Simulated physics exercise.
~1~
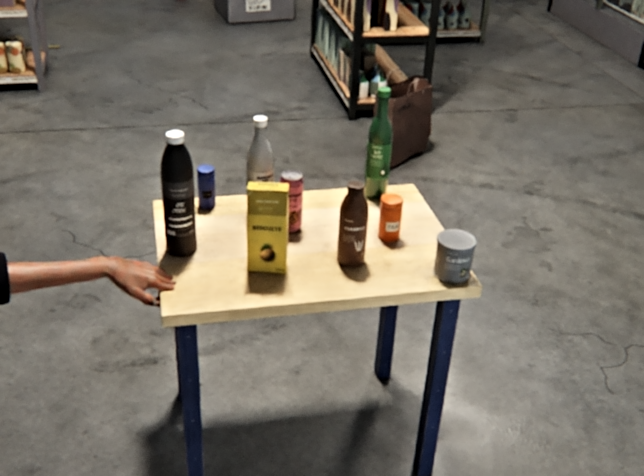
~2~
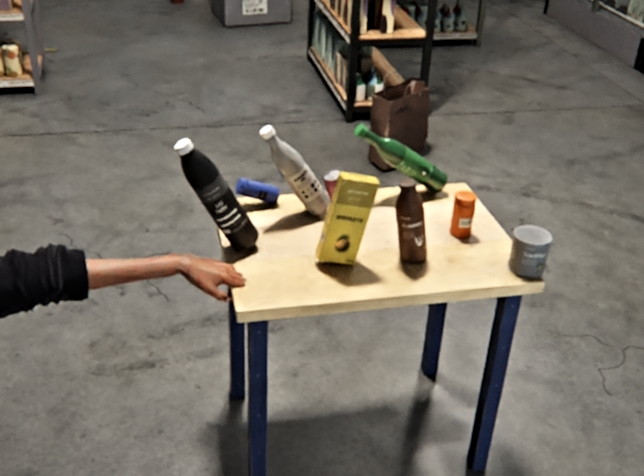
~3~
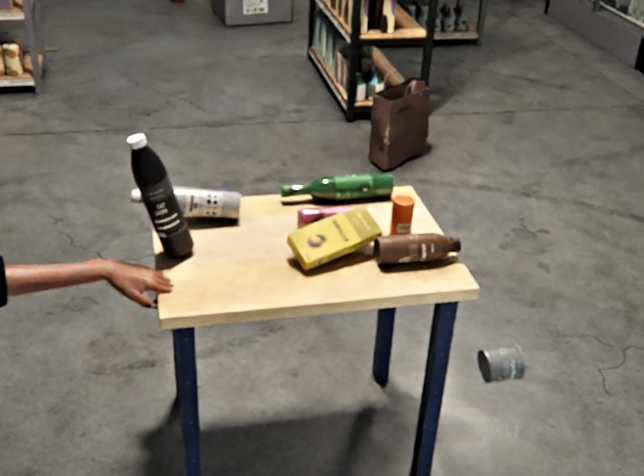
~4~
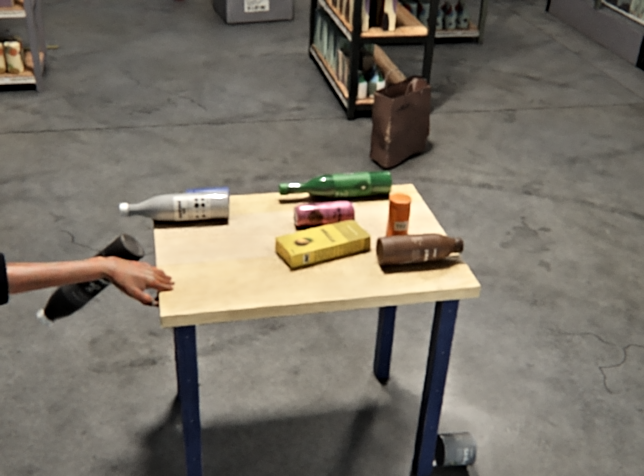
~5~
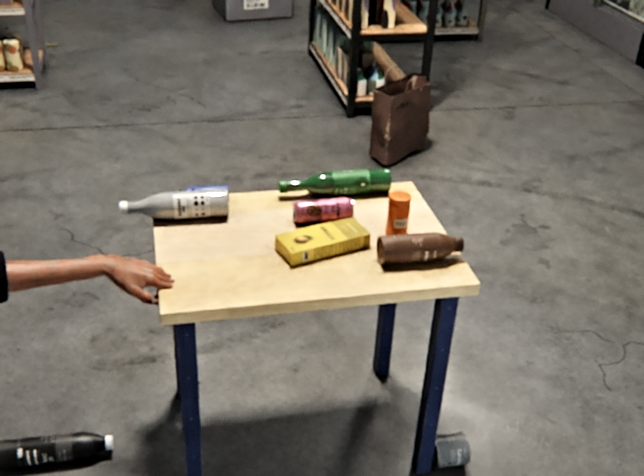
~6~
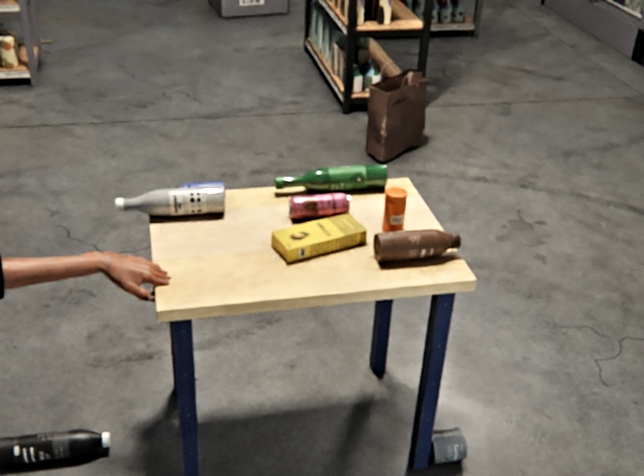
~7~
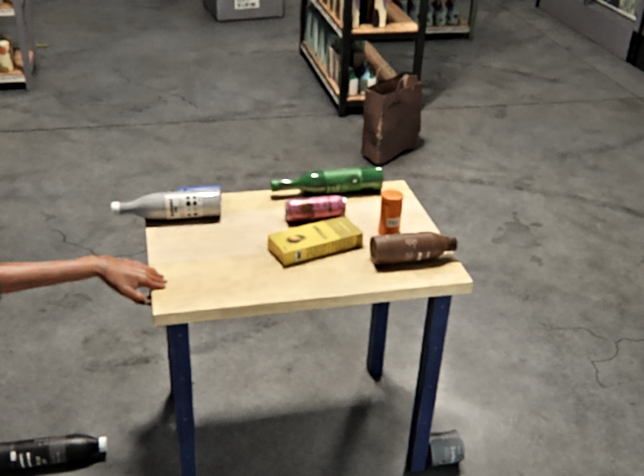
To begin with, nine containers, mostly bottles and cans, stand on a pale wooden table with blue legs while a hand grips its left edge. The hand shoves the table to the right, and the black, white and green bottles and the yellow packet tip over sharply. The table then jerks back left, toppling more items, as the grey tin drops off the right side. Next the black bottle tumbles off the left side to the floor. Finally, everything settles, with the orange shaker still upright among the fallen white, green and brown bottles, pink can and yellow packet.
